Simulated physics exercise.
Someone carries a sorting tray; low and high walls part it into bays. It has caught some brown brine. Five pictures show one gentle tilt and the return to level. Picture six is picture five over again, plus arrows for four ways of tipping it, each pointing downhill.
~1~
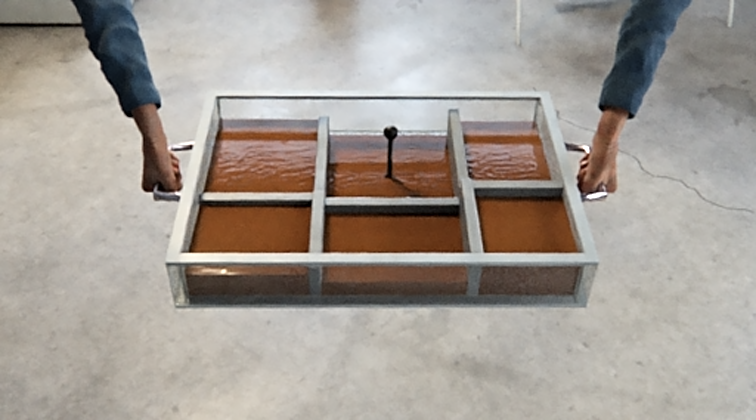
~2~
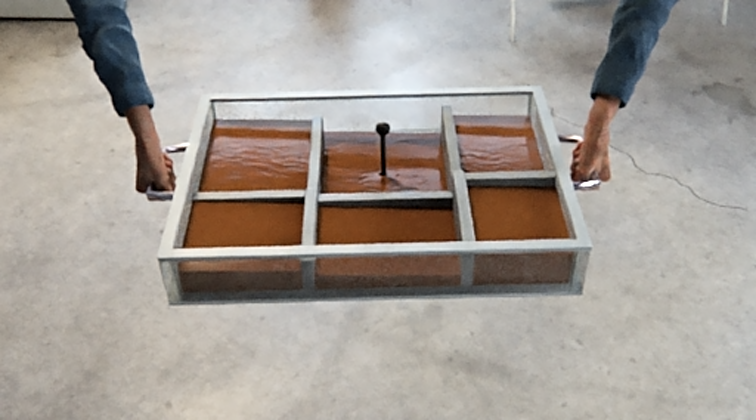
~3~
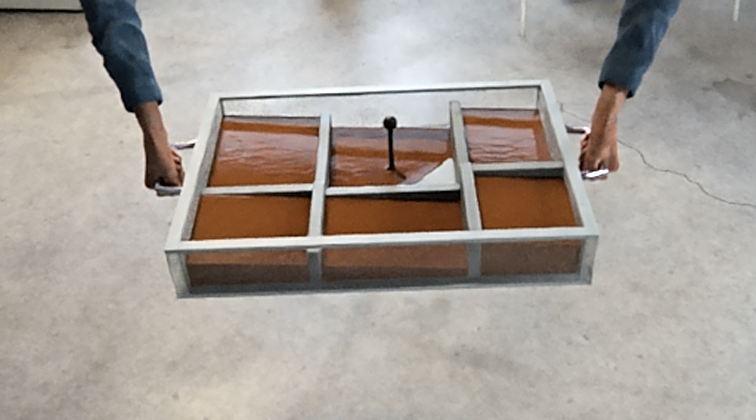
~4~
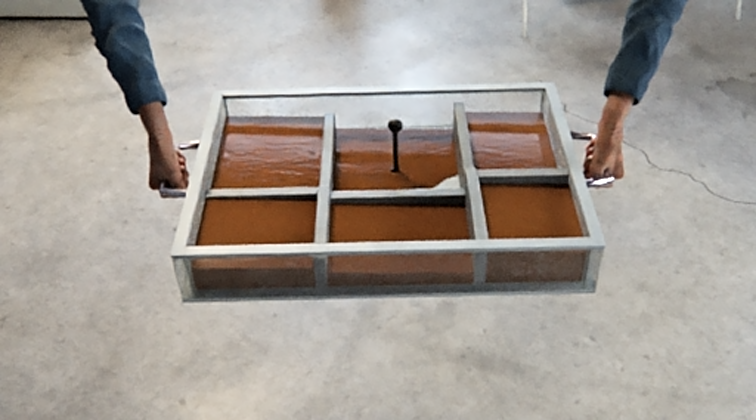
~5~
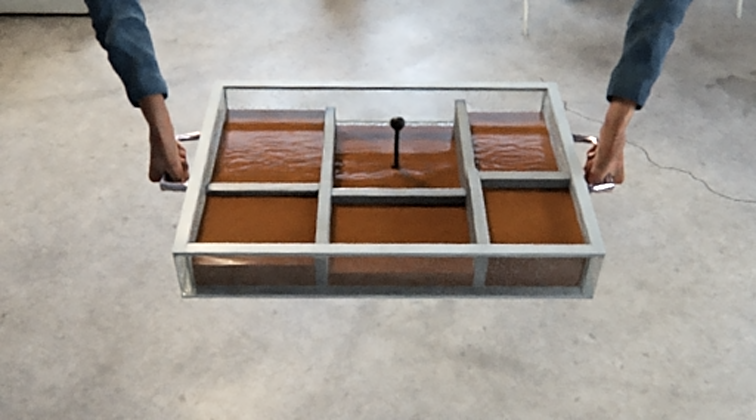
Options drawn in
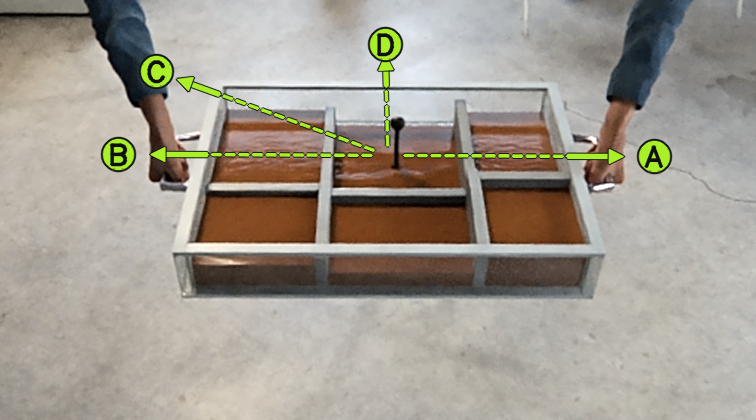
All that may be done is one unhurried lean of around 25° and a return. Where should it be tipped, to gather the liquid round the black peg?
Use arrow D.
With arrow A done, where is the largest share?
The back right bay.
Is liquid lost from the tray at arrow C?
Yes, some is lost.
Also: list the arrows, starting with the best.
The order is D, A, B, C.
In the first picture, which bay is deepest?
It is the front right one.
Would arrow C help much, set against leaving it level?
No, hardly at all.
In lime, A ends at (618, 156); B ends at (155, 154); C ends at (182, 81); D ends at (385, 60).
For arrow A, about 15 % of the liquid ends in the peg's bay; about 13 % goes over the rim.
For arrow B, about 9 % of the liquid ends in the peg's bay; about 3 % goes over the rim.
For arrow C, about 5 % of the liquid ends in the peg's bay; about 40 % goes over the rim.
For arrow D, about 27 % of the liquid ends in the peg's bay; almost none goes over the rim.
